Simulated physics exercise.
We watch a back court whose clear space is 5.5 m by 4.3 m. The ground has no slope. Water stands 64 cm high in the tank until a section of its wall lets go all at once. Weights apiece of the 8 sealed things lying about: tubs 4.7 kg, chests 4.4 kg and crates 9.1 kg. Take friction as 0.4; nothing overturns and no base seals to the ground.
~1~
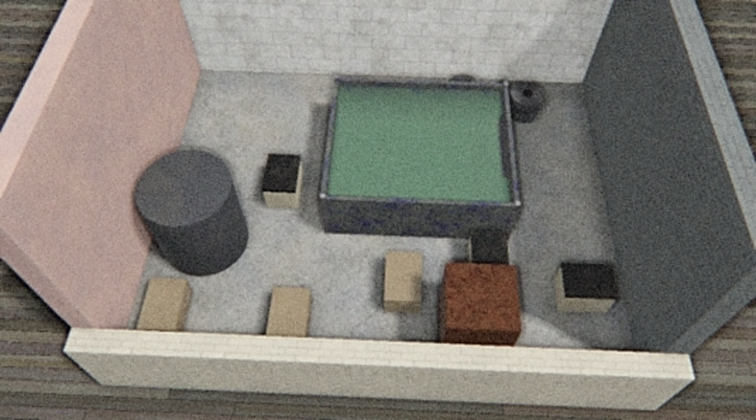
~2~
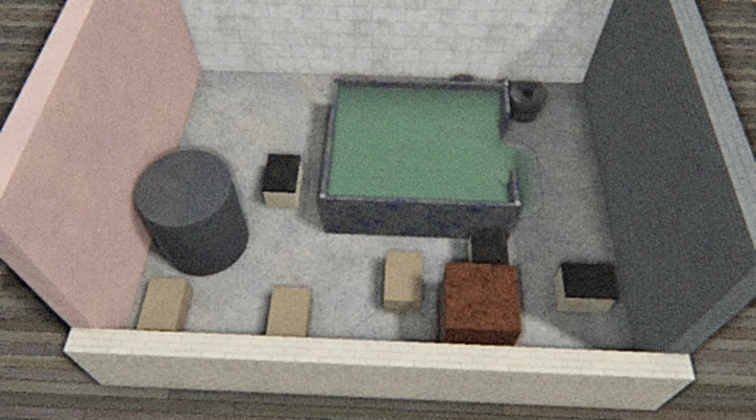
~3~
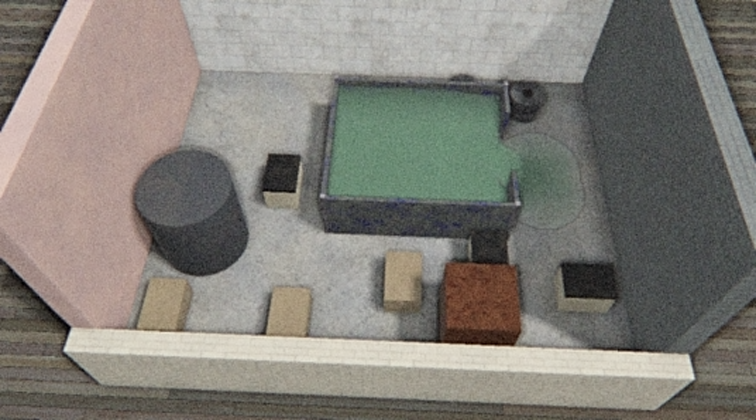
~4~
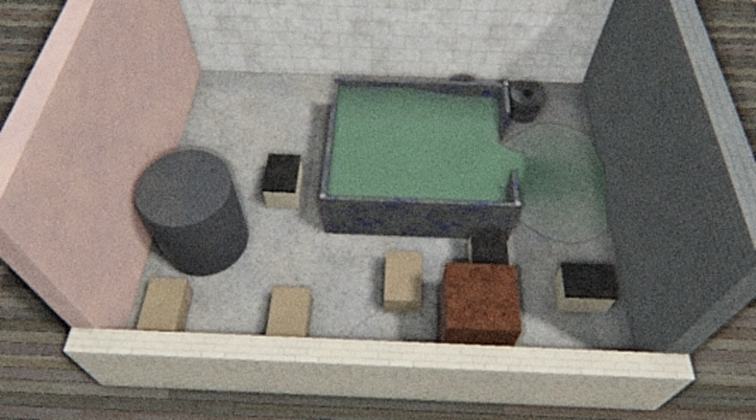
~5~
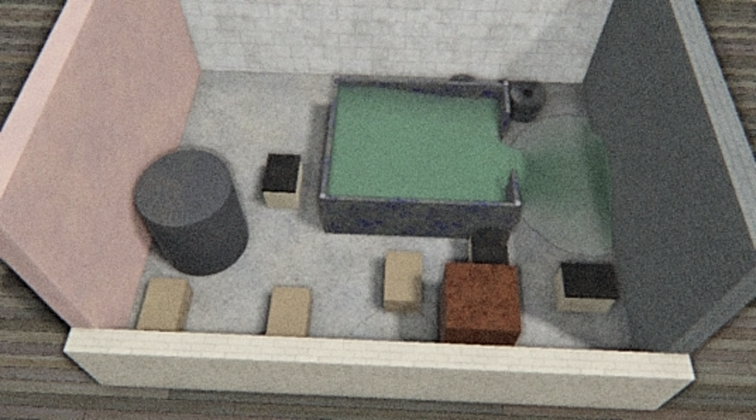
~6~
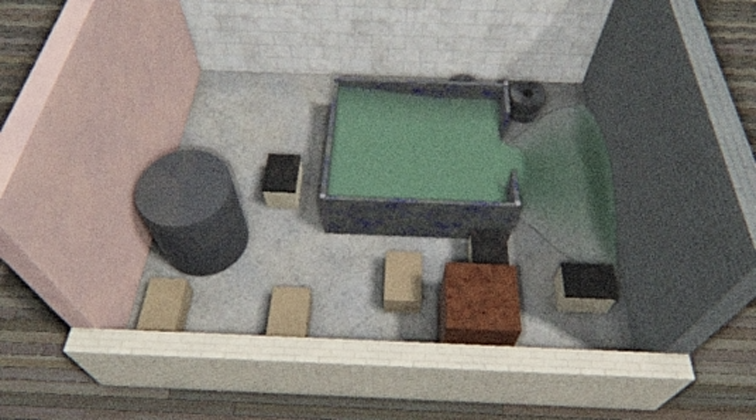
At the start, green water fills a raised rectangular basin in a walled court, with boxes, a dark drum and a reddish-brown block around it. An opening appears in the basin's right side, and water pours through, spreading across the floor to the dark right wall, while the surrounding objects stay put.
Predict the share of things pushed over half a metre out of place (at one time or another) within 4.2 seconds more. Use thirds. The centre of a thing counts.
It is from one to two thirds.
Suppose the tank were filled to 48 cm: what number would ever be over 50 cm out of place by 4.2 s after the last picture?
In that case 4 of them.
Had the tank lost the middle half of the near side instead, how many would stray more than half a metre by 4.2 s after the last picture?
In that case 6 of them.
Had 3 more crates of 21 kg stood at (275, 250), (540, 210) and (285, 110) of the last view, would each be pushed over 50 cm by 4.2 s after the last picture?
In that order: Less, more, over.
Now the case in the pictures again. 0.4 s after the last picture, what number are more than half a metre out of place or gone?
0 of them.
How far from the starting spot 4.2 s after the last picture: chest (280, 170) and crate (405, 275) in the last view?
In that order: 0 cm, 60 cm.
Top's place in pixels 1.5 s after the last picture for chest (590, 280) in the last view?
Around (533, 317).
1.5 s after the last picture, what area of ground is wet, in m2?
Some 11.0 m2.
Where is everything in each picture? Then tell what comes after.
The first picture shows a tub at (528, 94), on the bottom; a chest at (590, 280) rests on the ground; 3.8 m2 under water; 0 of 8 have shifted.
The second picture shows a tub at (528, 94), on the bottom; a chest at (590, 280), on the bottom; 4.3 m2 under water; 0 of 8 have shifted.
The third picture shows a tub at (528, 94) rests on the ground; a chest at (590, 280), on the bottom; 5.1 m2 under water; 0 of 8 have shifted.
The fourth picture shows a tub at (528, 94), on the bottom; a chest at (590, 280), on the bottom; water covers 5.8 m2; 0 of 8 have shifted.
The fifth picture shows a tub at (528, 94) rests on the ground; a chest at (590, 280) rests on the ground; 6.0 m2 under water; 0 of 8 have shifted.
The sixth picture shows a tub at (528, 94) rests on the ground; a chest at (590, 280), on the bottom; 6.2 m2 under water; 0 of 8 have shifted.
Then, 0.4 s after the last picture 0 of 8 are over 50 cm from their spots; 0 afloat.
Then, 1.5 s after the last picture 1 of 8 are over 50 cm from their spots; 2 afloat.
Then, 2.8 s after the last picture 3 of 8 are over 50 cm from their spots; 3 afloat.
Then, 4.2 s after the last picture 4 of 8 are over 50 cm from their spots, and 4 have been at some point; 4 afloat.
